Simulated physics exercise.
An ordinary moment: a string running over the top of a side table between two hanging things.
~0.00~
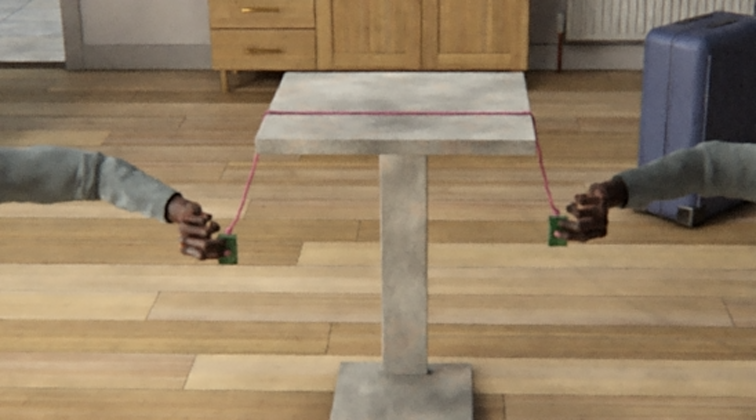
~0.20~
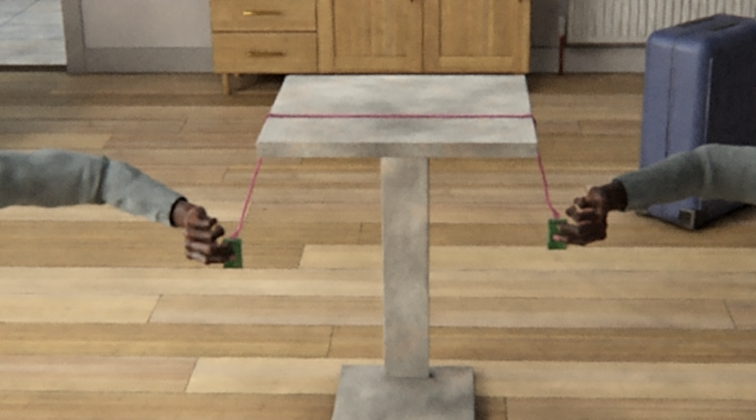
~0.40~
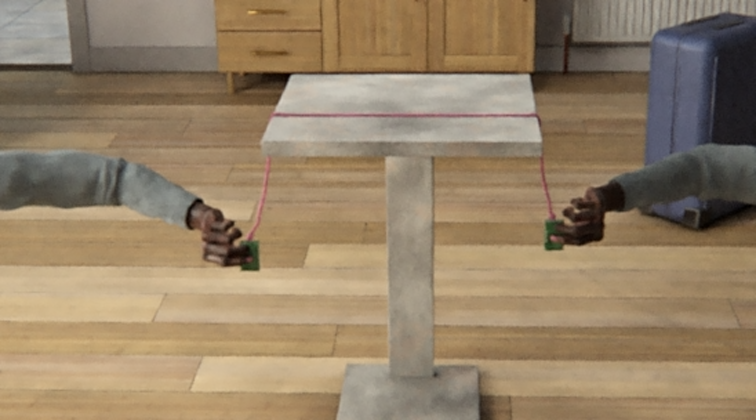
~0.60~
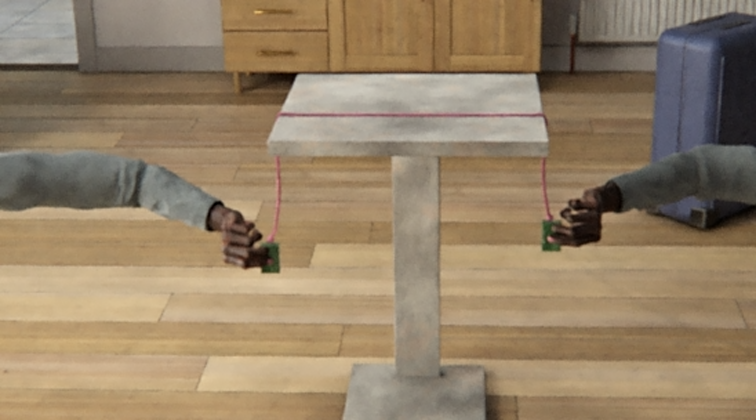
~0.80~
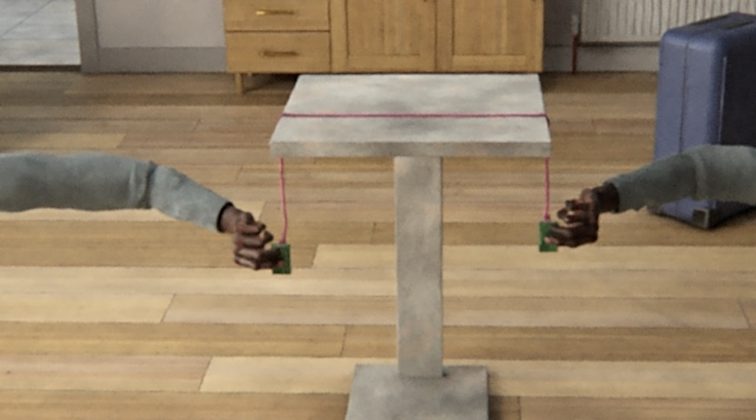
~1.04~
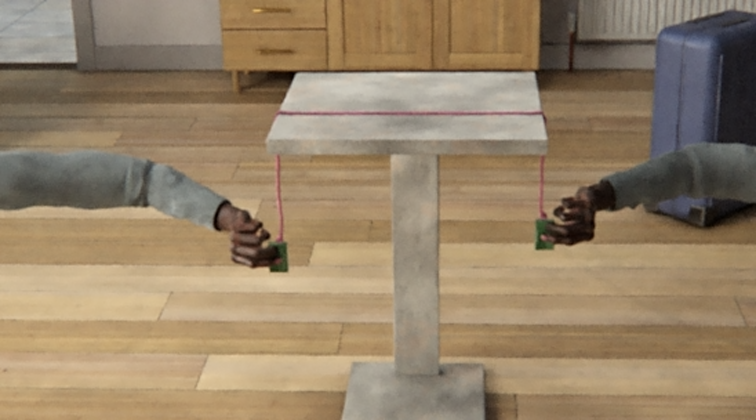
To begin with, two hands reach in from either side, each at a small green object on the ends of a pink string draped over a pale table. The left hand then moves inward with its object, while the right shifts only slightly inward, leaving both string ends hanging nearly straight down.
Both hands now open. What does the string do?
The string hangs still.
After 1.56 s, left matchbox still level near (287, 259); right matchbox still level near (537, 235).
After 2.26 s, left matchbox still level near (280, 259); right matchbox still level near (541, 235).
In the end, left matchbox still level near (283, 259); right matchbox still level near (544, 236). The string keeps its balance.
